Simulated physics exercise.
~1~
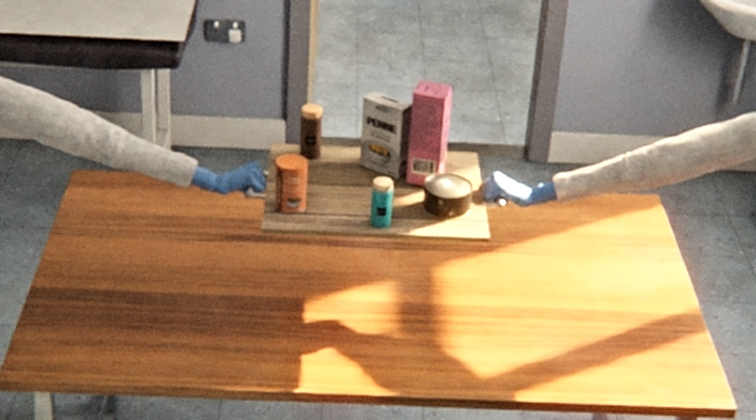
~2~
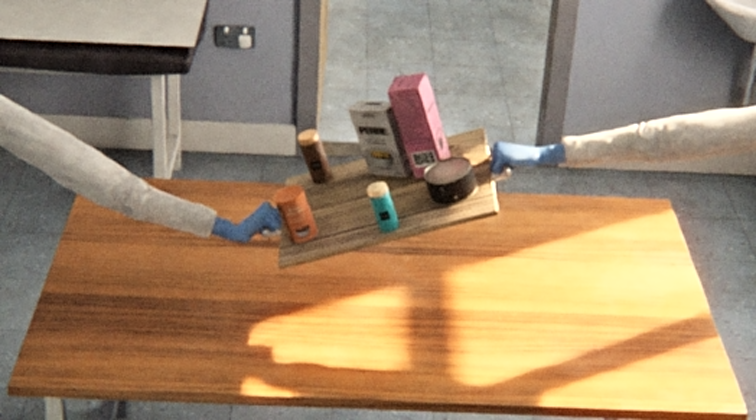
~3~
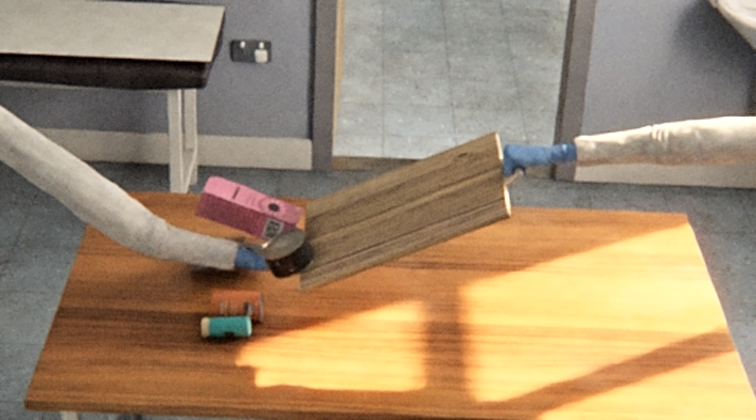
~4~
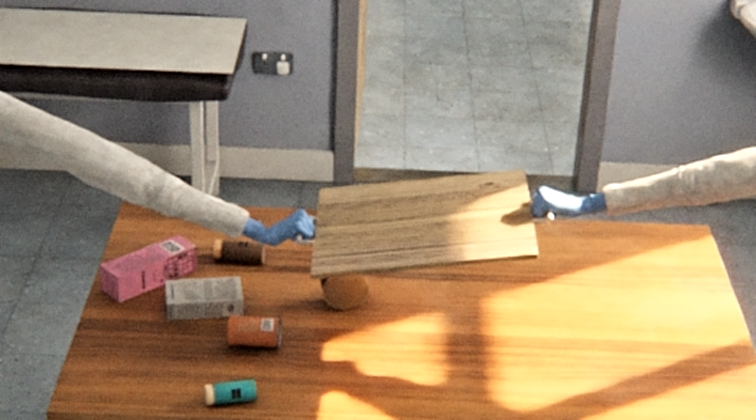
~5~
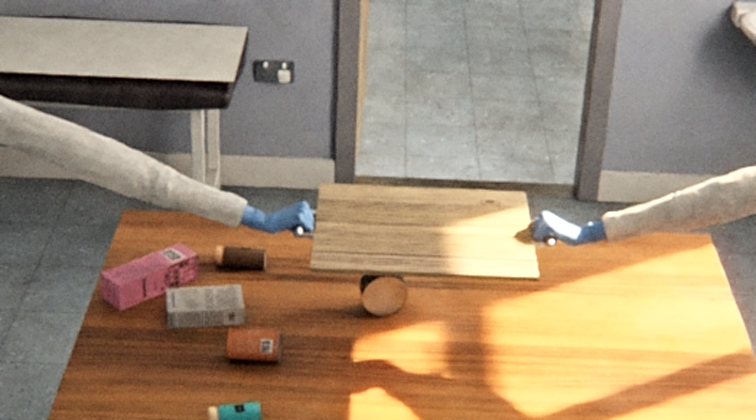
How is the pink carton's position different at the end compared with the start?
At the start the pink carton stands upright on the tray, but by the end it is lying on its side on the left part of the table.
Two gloved hands tilted a rimless wooden tray down to the left until the cartons, shakers, tin and dark tub all ended up on the table, then levelled it as the tub rolled right and the turquoise shaker rolled toward the front.
